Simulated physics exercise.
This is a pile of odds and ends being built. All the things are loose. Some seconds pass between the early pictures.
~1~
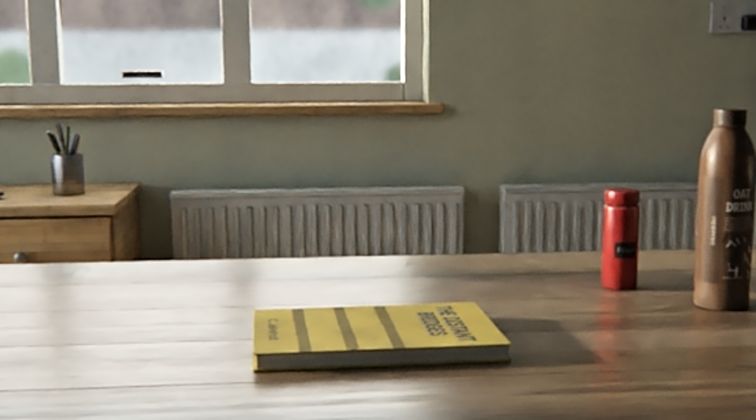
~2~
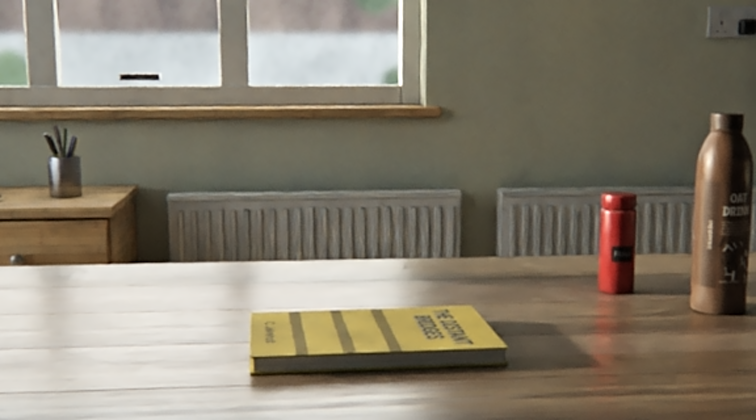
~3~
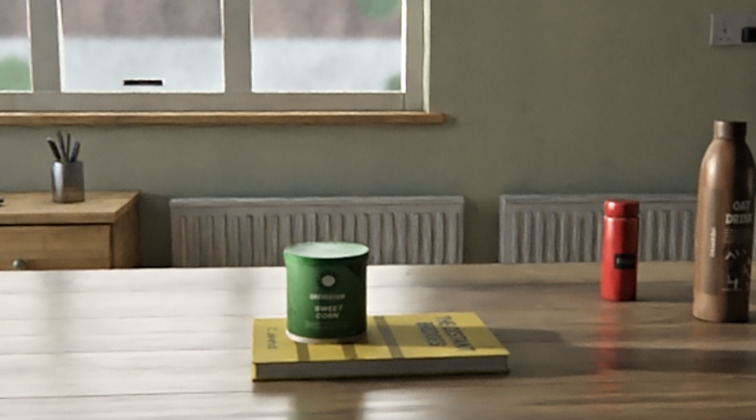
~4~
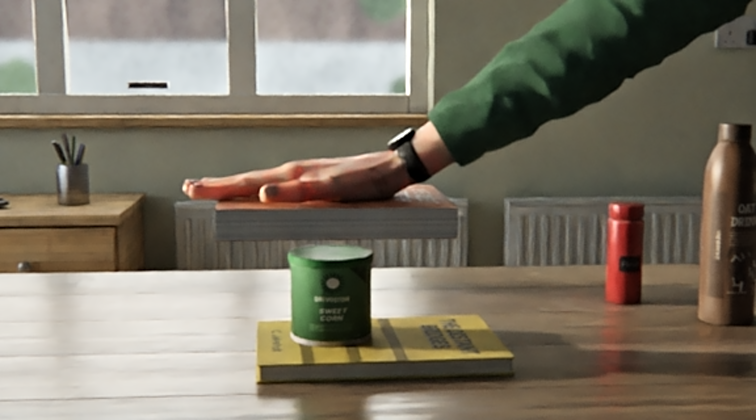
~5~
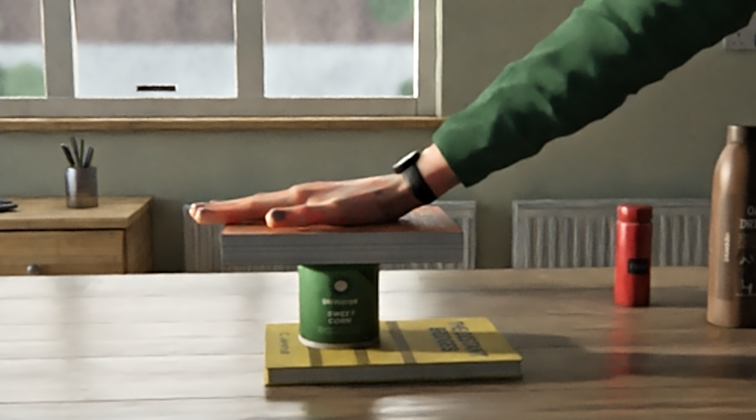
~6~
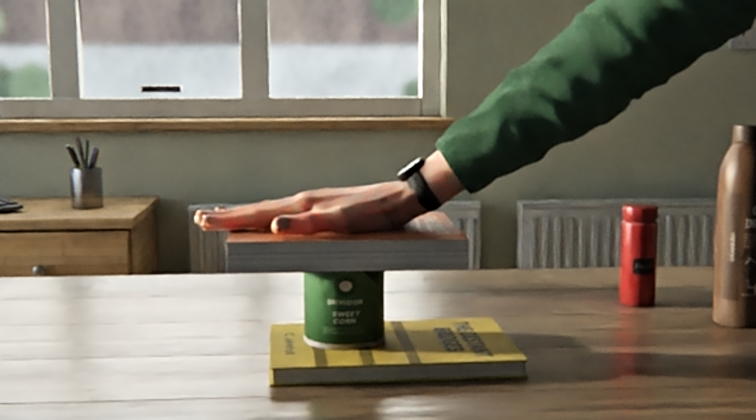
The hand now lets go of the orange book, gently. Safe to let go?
Here the pile keeps its balance.
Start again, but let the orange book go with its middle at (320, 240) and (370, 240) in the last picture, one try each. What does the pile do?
First try: It keeps its balance; second try: It holds.
Then, 0.20 s past the last view, nothing moves.
Then, 0.50 s past the last view, orange book resting near (345, 241).
Finally, all 5 still in place. Final places as the last picture's camera would see them, orange book near (345, 241). The pile stays up.
